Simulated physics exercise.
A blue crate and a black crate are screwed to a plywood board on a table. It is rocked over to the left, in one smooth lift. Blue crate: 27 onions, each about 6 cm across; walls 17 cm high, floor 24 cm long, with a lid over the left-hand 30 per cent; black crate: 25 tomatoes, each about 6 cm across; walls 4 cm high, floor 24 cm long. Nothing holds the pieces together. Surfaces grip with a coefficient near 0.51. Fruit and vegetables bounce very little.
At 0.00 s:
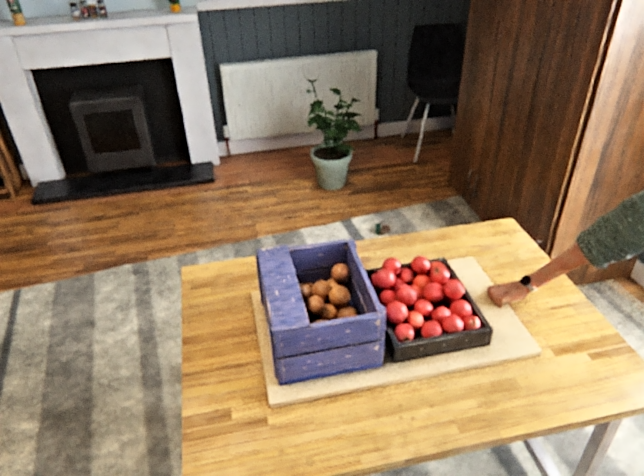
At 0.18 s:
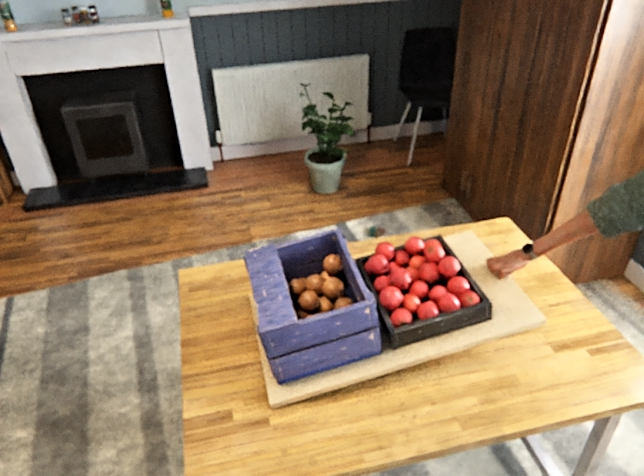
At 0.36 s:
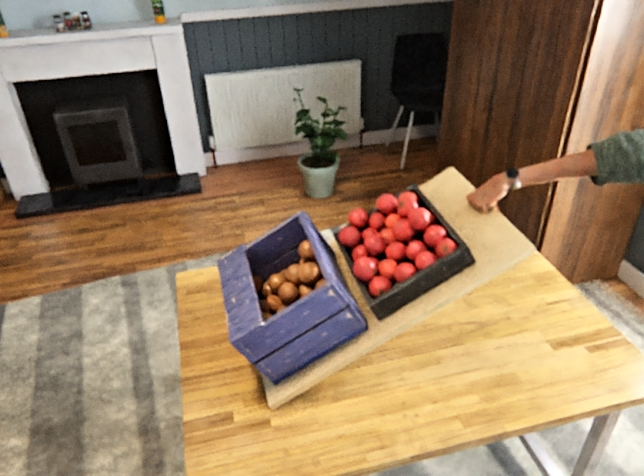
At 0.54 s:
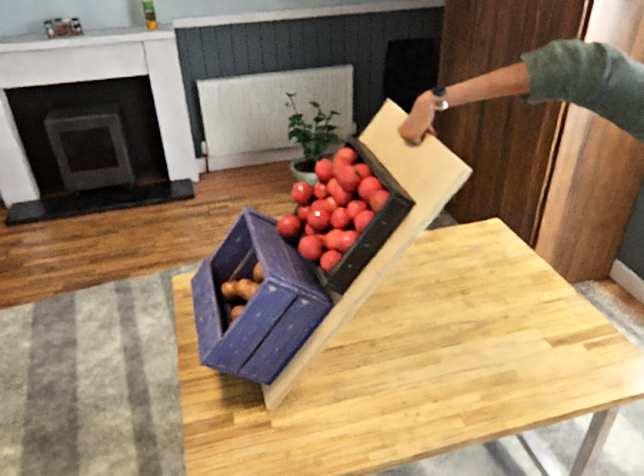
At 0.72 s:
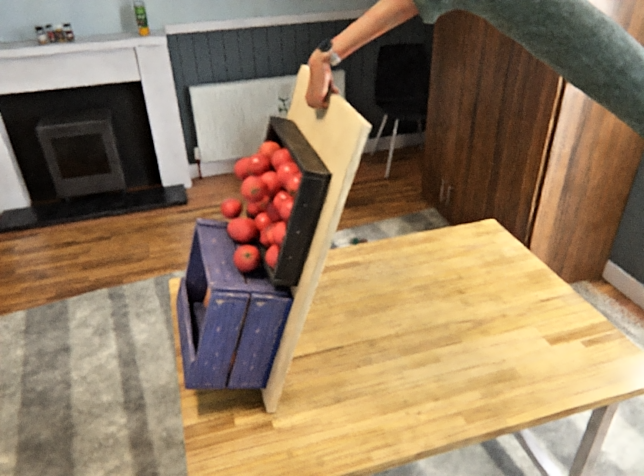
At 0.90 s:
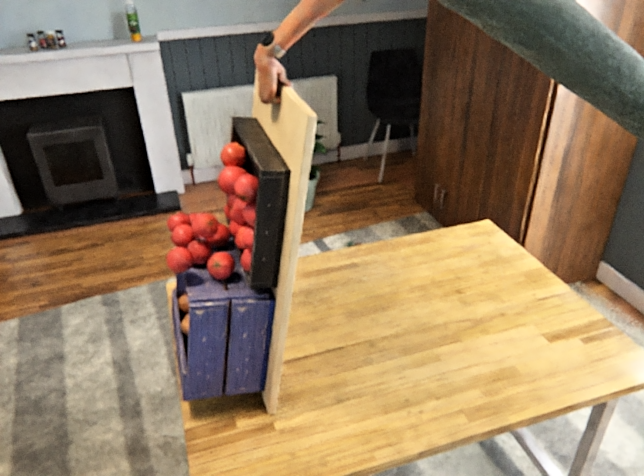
The video shows a hand lifting the right end of a board on a table, tilting it leftward until nearly upright, as tomatoes tumble from the attached black crate onto the blue crate holding brown round items.
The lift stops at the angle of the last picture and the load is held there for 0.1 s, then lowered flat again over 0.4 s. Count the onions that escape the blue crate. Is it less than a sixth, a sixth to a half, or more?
Less than a sixth of the onions leave the blue crate.
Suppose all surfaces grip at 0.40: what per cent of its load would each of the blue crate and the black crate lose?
In that case blue crate 0, black crate 80 per cent.
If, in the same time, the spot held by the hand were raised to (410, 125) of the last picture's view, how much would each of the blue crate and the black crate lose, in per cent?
Then blue crate 0, black crate 30 per cent.
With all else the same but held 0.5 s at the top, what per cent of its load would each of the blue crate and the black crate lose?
In that case blue crate 0, black crate 80 per cent.
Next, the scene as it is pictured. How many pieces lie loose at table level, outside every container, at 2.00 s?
About 5.
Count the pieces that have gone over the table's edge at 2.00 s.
Some 14 pieces.
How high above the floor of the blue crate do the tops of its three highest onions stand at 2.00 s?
Roughly 10 cm high.
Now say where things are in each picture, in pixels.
In the first picture (we follow the rim corner now nearest the camera; the camera moves round a little), blue crate at (279, 331); black crate at (399, 345); tilt 0°; nothing out yet.
Blue crate at (267, 332); black crate at (396, 330); tilt 8°, in the second picture.
Blue crate at (238, 340); black crate at (373, 302); tilt 28°, in the third picture.
Blue crate at (207, 360); black crate at (325, 281); tilt 52°, in the fourth picture.
Blue crate at (190, 383); black crate at (273, 278); tilt 72°; 5 out, the lowest tomato at (231, 209), in the fifth picture.
Blue crate at (187, 394); black crate at (250, 282); tilt 80°; 7 out, in the sixth picture.
After 1.08 s, tilt 72°; 0 of 27 out of the blue crate and 18 of 25 out of the black crate.
After 1.30 s, tilt 13°; 0 of 27 out of the blue crate and 19 of 25 out of the black crate.
After 1.60 s, tilt 0°; 0 of 27 out of the blue crate and 20 of 25 out of the black crate.
When it is over (at 2.00 s), 0 of 27 out of the blue crate and 20 of 25 out of the black crate. Asked share, 0 of 27, 0 per cent.
